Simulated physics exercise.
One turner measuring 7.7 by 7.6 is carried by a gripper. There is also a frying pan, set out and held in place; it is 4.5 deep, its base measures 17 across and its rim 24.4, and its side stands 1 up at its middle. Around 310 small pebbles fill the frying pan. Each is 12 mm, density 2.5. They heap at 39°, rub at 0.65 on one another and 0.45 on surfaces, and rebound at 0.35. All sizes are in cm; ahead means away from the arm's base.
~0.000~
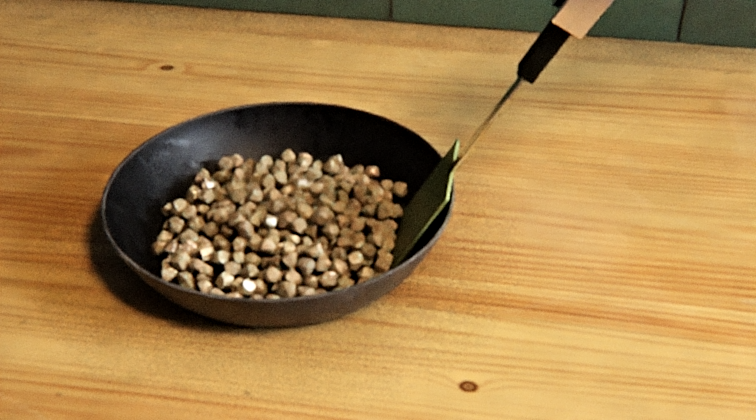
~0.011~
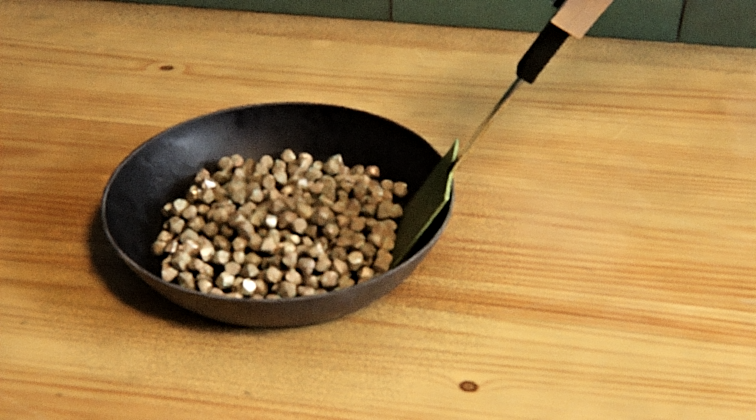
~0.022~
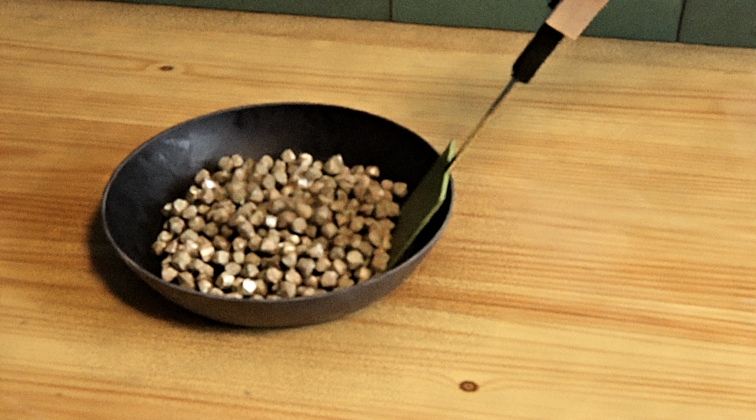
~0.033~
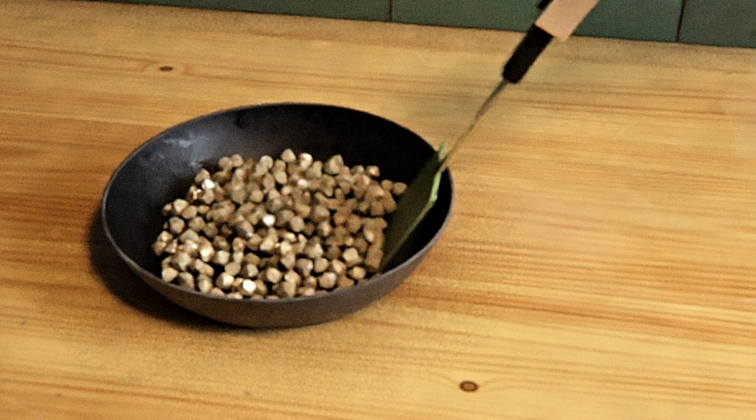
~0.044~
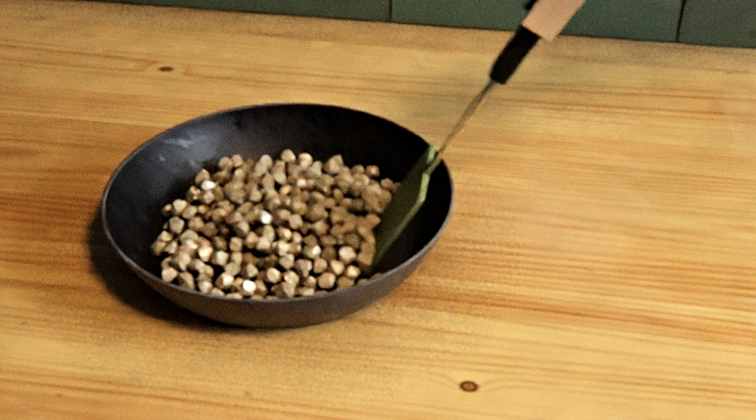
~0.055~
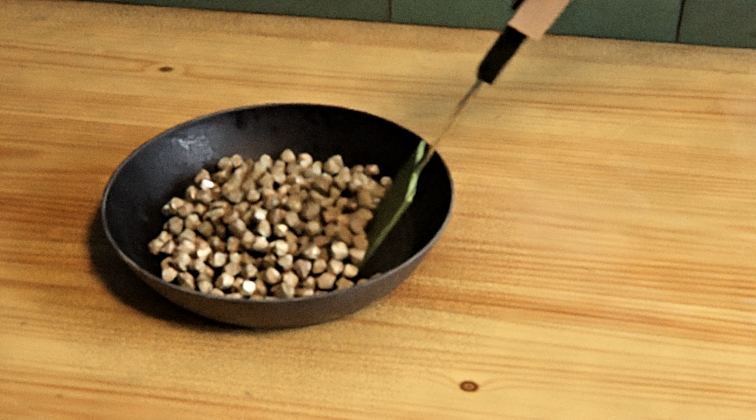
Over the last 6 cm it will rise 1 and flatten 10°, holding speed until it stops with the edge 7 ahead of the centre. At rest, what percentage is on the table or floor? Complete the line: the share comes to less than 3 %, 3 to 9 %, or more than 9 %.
The share comes to 3 to 9 %.
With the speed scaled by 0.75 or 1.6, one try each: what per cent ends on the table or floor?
5 and 10 %.
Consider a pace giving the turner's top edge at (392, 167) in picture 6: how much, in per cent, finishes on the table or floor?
10 %.
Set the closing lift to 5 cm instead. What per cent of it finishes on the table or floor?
10 per cent.
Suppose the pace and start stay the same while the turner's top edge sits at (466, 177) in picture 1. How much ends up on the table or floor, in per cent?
5 percent or thereabouts.
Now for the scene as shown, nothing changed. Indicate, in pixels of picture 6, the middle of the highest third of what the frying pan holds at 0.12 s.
Roughly at (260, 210).
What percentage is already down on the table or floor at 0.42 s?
It works out to about 6 in a hundred.
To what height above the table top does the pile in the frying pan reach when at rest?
Roughly 6.0 centimetres.
By 0.12 s, sloping 61°, highest piece 5 above the table; 312 in the frying pan.
By 0.19 s, sloping 57°, highest piece 5 above the table; 312 in the frying pan.
By 0.42 s, sloping 51°, highest piece 6 above the table; 294 in the frying pan, 18 on the table or floor.
By 1.47 s, sloping 51°, highest piece 6 above the table; 294 in the frying pan, 18 on the table or floor.
Final count, 294 in the frying pan, 18 on the table or floor. That is 6 % on the table or floor.
